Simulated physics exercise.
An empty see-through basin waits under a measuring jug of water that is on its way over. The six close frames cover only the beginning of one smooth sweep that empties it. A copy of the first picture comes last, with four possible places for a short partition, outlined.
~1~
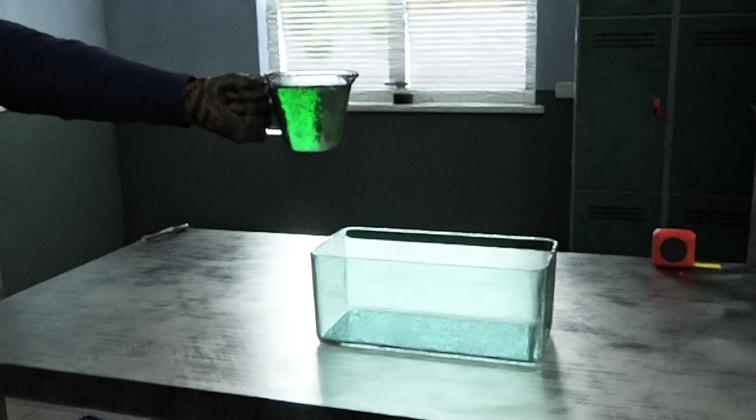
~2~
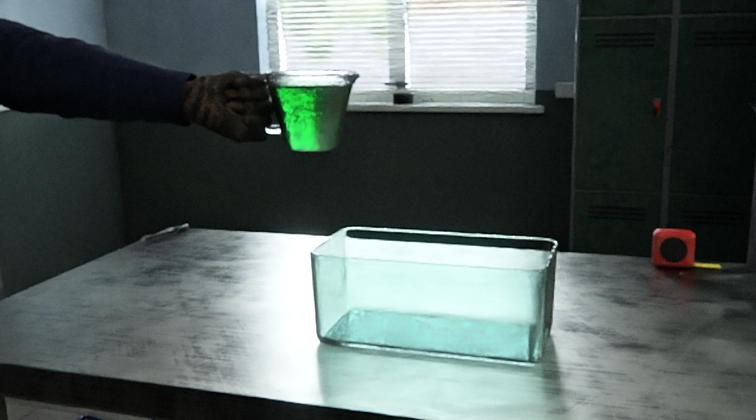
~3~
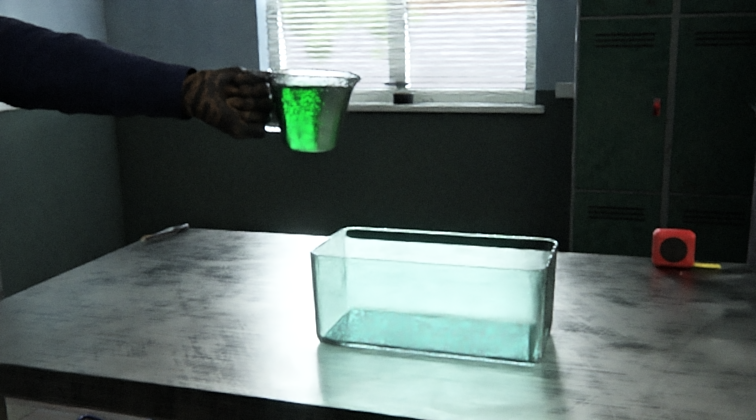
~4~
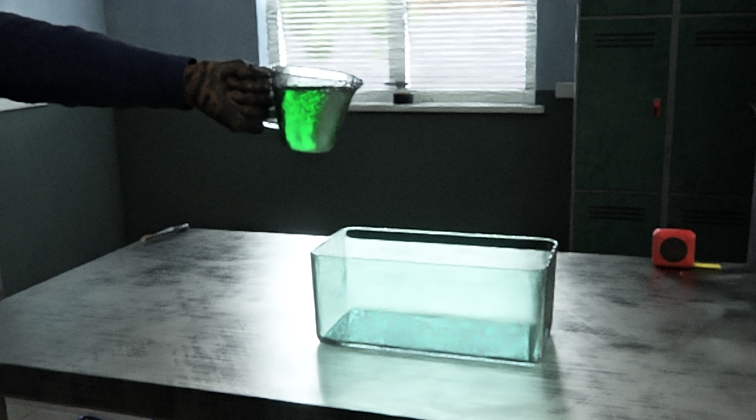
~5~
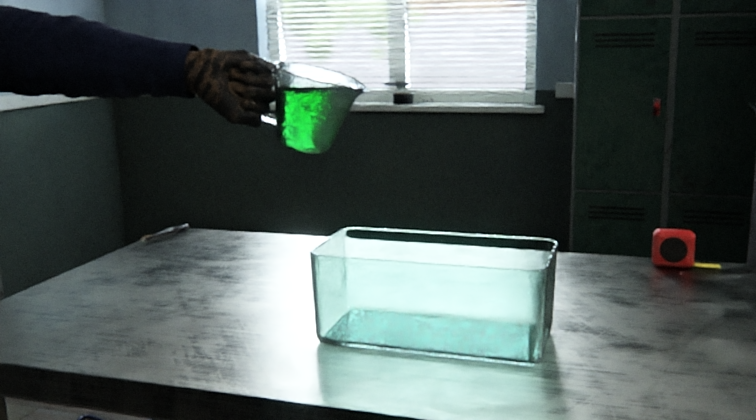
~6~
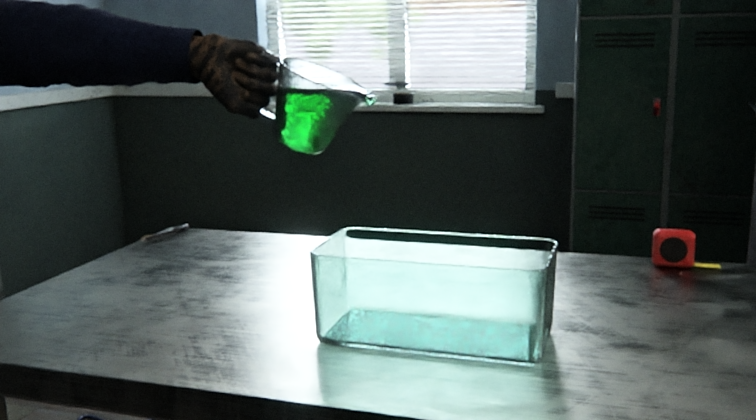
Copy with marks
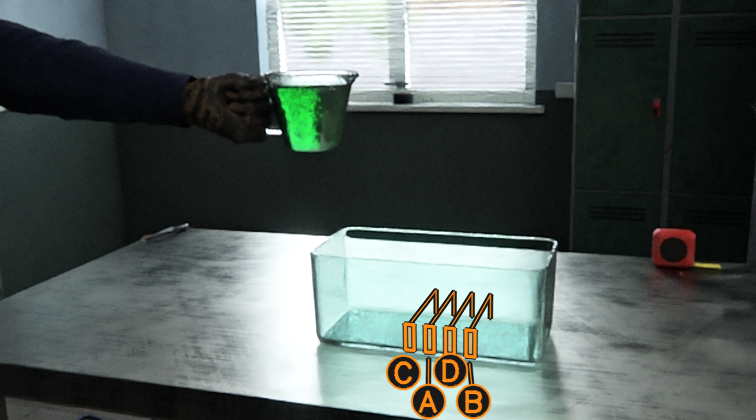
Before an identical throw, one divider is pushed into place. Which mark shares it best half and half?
Go for C.
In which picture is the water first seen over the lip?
In picture 6.
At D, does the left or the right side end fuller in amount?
The left side.
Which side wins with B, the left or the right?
More ends on the left.
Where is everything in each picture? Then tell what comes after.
The first picture shows upright, lip at (358, 74); basin from (317, 340) to (543, 364); nothing has left yet.
The second picture shows upright, lip at (359, 75); nothing has left yet.
The third picture shows tipped about 4°, lip at (360, 78); nothing has left yet.
The fourth picture shows tipped about 9°, lip at (363, 83); nothing has left yet.
The fifth picture shows tipped about 16°, lip at (365, 90); nothing has left yet.
The sixth picture shows tipped about 24°, lip at (368, 99); water is over the lip, down to (368, 99).
On the marked copy, A at (428, 358); B at (469, 363); C at (408, 356); D at (448, 361).
Choosing A, about 86 % ends left of the wall and 10 % right of it; 3 % is lost outside.
Choosing B, about 89 % ends left of the wall and 10 % right of it.
Choosing C, about 46 % ends left of the wall and 53 % right of it.
Choosing D, about 89 % ends left of the wall and 9 % right of it.
